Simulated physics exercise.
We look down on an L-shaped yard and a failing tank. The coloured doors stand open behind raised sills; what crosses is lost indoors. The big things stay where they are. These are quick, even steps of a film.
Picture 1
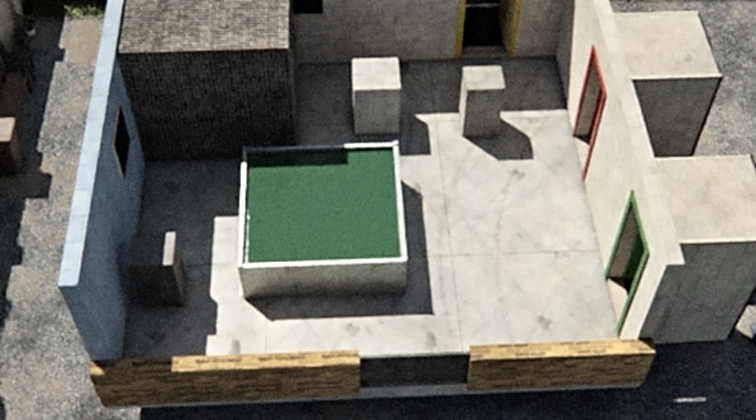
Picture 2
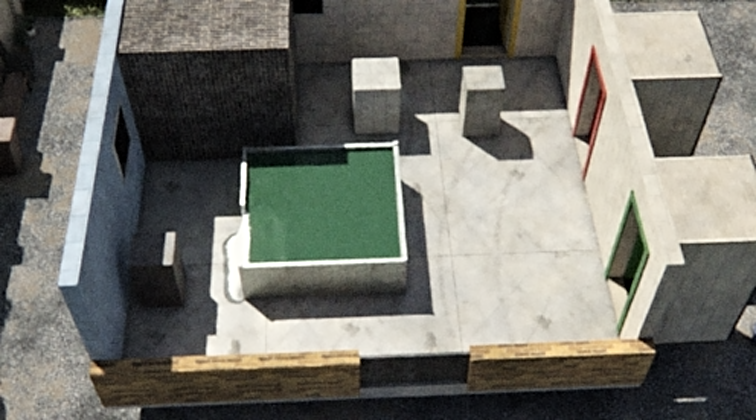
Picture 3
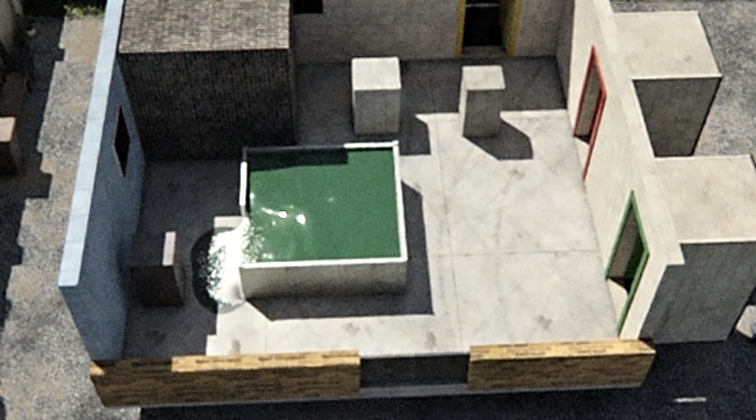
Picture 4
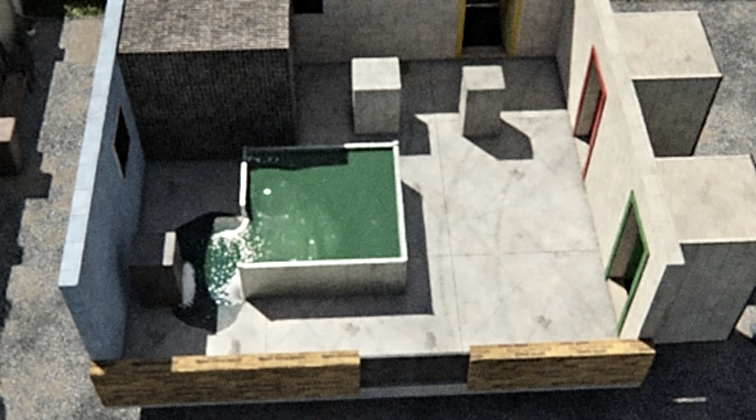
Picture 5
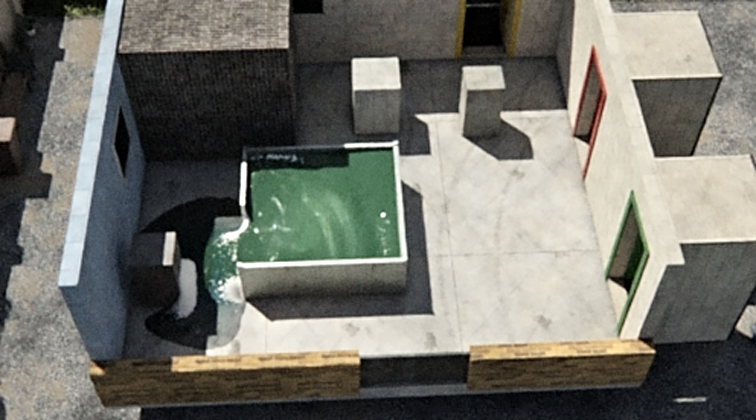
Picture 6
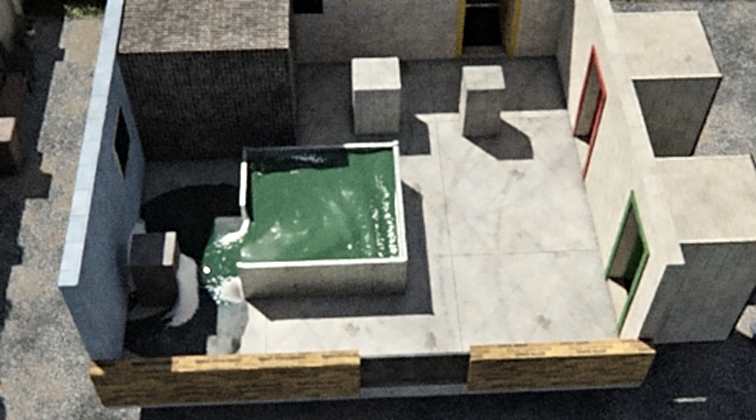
The clip shows a walled yard seen from above, where green water in a raised tank lies still, then pours through a gap in its left side, splashing and spreading around a small block toward the blue wall.
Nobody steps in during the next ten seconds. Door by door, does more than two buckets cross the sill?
The red door floods; the yellow door holds within the limit; the green door floods.
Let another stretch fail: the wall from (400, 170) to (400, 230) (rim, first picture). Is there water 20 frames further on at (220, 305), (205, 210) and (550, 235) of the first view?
As listed: No water, no water, awash.
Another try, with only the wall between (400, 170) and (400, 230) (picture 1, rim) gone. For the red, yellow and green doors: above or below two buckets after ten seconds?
My reading: Red floods; yellow lets more in; green floods.
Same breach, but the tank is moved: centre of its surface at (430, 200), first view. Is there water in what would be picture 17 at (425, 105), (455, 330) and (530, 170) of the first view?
As listed: Free of water, dry, no water.
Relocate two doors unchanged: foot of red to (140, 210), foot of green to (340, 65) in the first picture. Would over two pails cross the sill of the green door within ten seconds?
In short: The green one lets less in.
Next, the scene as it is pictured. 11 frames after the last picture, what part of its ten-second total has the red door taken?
I make it 0 per cent.
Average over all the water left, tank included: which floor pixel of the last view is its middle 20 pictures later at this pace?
I would point to (268, 253).
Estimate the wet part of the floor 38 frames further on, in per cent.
Close to 80 %.
A moment on, water covers 15 % of the floor; the red door not reached, the yellow door not reached, the green door not reached.
Next, water covers 25 % of the floor; the red door not reached, the yellow door not reached, the green door not reached.
Then, water covers 45 % of the floor; the red door not reached, the yellow door not reached, the green door not reached.
Later, water covers 80 % of the floor; the red door over two buckets in, the yellow door wet at the sill, nothing in, the green door over two buckets in.
In the end, water covers 100 % of the floor; the red door far over two buckets in, the yellow door under two buckets in, the green door far over two buckets in.
